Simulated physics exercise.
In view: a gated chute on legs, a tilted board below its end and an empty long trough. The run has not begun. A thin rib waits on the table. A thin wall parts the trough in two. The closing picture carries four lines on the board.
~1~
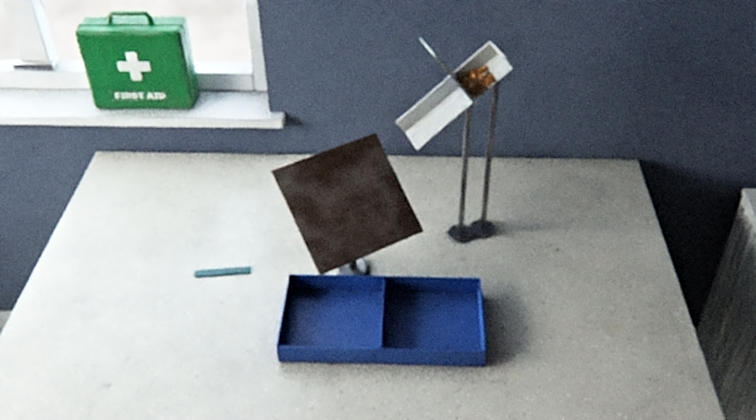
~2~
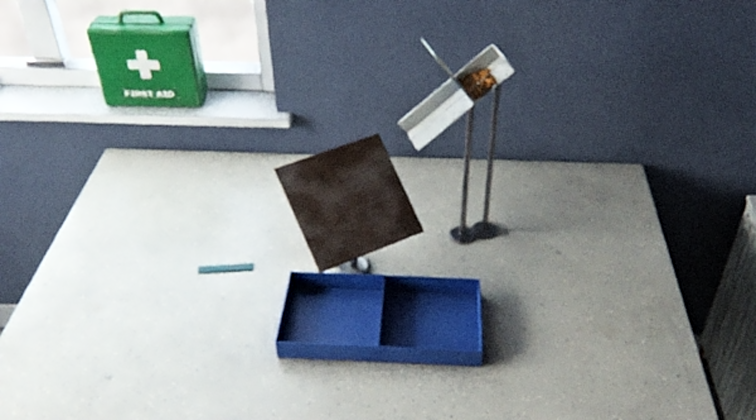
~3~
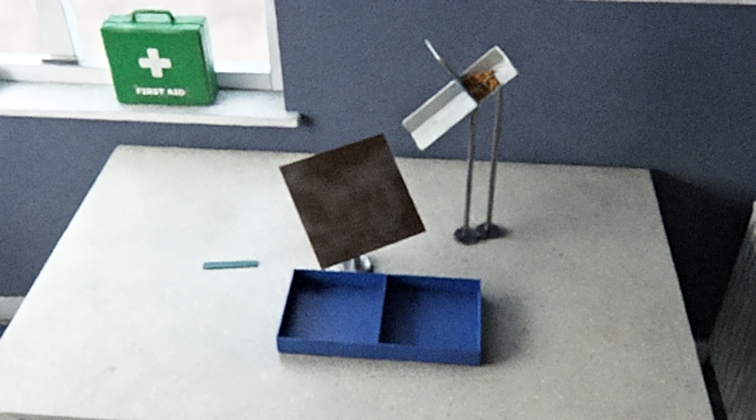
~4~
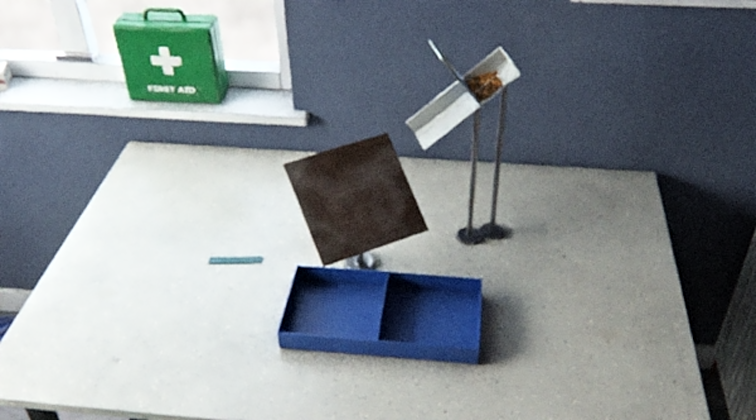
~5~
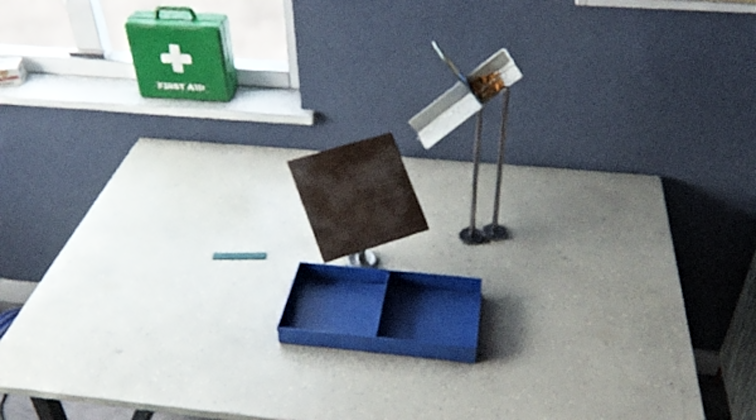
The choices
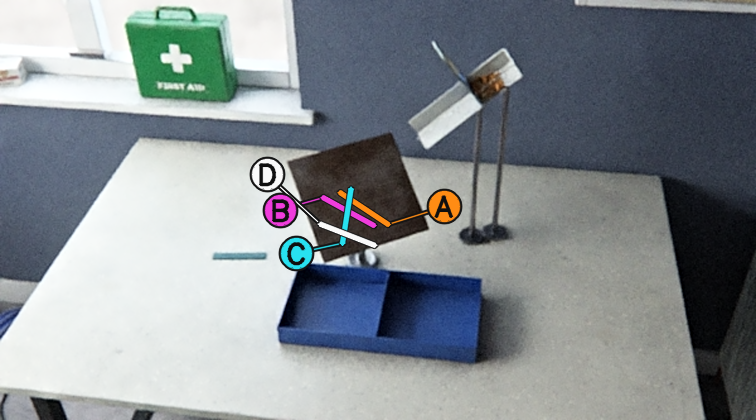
In the video, a raised white chute holds a brown load behind a gate, above a tilted dark board and an empty blue two-part trough. The view drifts slightly while the objects on the table stay still.
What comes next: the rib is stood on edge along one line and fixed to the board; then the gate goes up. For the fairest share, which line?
Choose C.
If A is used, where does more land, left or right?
Right.
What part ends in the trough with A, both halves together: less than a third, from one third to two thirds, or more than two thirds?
It is more than two thirds.
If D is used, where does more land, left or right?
Right.
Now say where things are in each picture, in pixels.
The first picture shows load behind the gate at (472, 82), roasted chickpeas; lip of the chute at (411, 141), sloping fairly steeply.
The second picture shows middle of the board at (350, 200), tilted fairly steeply; middle of its low edge at (374, 252); of its high edge at (328, 150).
The third picture shows front corners of the trough at (276, 337) and (480, 350); front end of its middle wall at (377, 344).
The fourth picture shows middle of the load at (481, 86); lip at (420, 141).
The fifth picture shows middle of the load at (484, 87); lip at (422, 141).
On the marked copy, line A from (340, 192) to (388, 224); line B from (323, 197) to (373, 225); line C from (351, 189) to (342, 243); line D from (320, 224) to (374, 245).
Choosing A, of what is caught, a small part in the left half, nearly all in the right.
Choosing B, of what is caught, a small part in the left half, most in the right.
Choosing C, of what is caught, about two thirds in the left half, about a third in the right.
Choosing D, of what is caught, a small part in the left half, nearly all in the right.
